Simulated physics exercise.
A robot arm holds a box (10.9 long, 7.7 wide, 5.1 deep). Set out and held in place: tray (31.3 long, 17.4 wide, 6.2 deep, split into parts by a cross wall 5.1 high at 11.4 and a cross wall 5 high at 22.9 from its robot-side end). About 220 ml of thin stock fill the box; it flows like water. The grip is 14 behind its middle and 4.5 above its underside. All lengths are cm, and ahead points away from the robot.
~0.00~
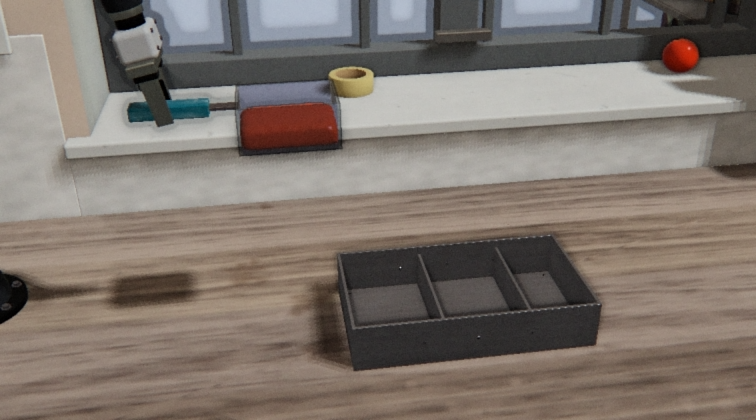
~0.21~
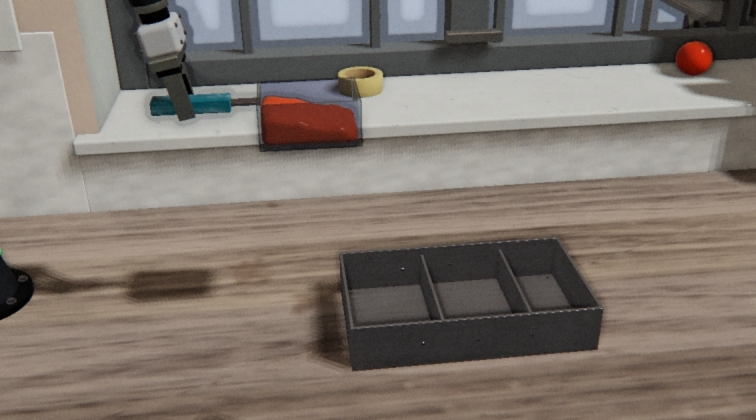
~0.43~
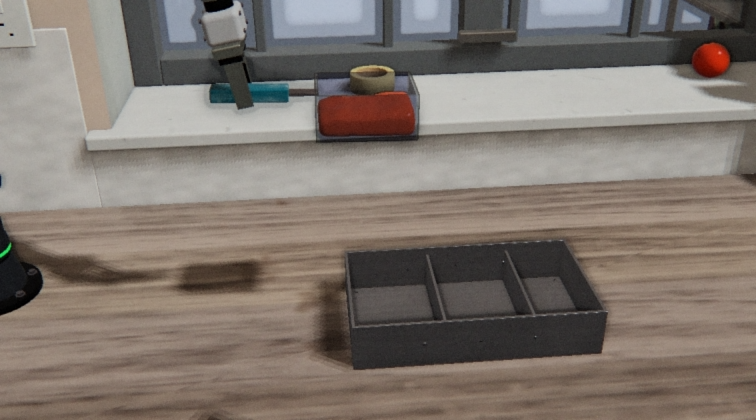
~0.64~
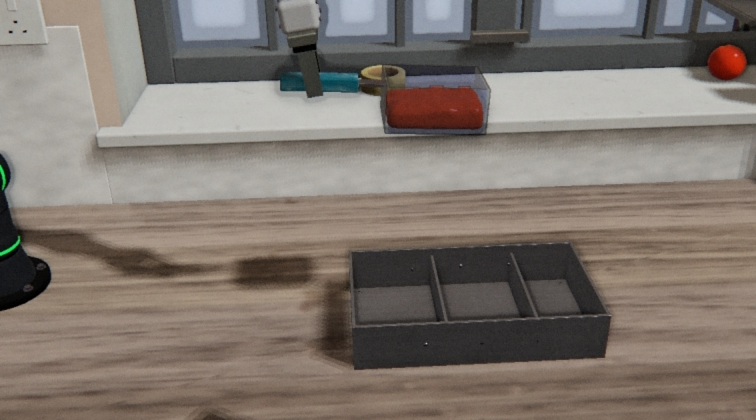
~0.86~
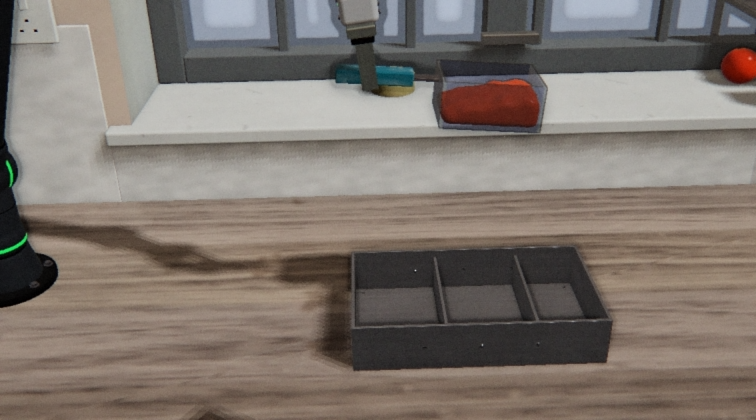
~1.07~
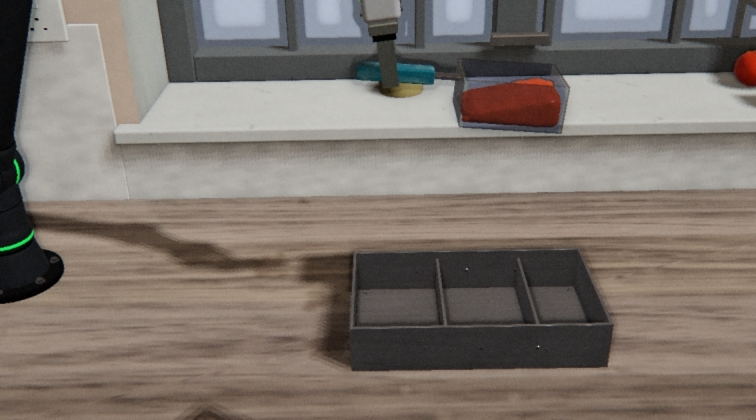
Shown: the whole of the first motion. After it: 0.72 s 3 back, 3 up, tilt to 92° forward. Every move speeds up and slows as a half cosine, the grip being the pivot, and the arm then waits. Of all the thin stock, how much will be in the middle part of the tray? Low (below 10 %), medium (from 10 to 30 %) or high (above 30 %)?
Share in the middle part of the tray: High (above 30 %).
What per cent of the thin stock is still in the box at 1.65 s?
About 40 %.
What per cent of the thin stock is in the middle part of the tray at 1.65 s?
Near 45 %.
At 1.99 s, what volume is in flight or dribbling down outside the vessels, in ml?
Some 30 ml.
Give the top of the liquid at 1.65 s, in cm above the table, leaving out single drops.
Up to some 22 cm.
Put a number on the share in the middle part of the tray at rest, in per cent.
Near 40 %.
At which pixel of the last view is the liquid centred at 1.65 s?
Around (426, 256).
After 1.36 s, tilted 35° forward, liquid up to 28 above the table; 215 ml in the box.
After 1.65 s, tilted 84° forward, liquid up to 31 above the table; 95 ml in the middle part, 85 ml in the box, 10 ml in the robot-side part, 30 ml in the air or running down outside.
After 1.99 s, tilted 92° forward, liquid up to 121 above the table; 80 ml in the middle part, 75 ml in the robot-side part, 25 ml in the box, 5 ml on the table or floor, 30 ml in the air or running down outside.
After 2.79 s, tilted 92° forward, liquid up to 20 above the table; 115 ml in the robot-side part, 80 ml in the middle part, 15 ml on the table or floor.
In the end, 115 ml in the robot-side part, 80 ml in the middle part, 15 ml on the table or floor. That is 38 % in the middle part of the tray.
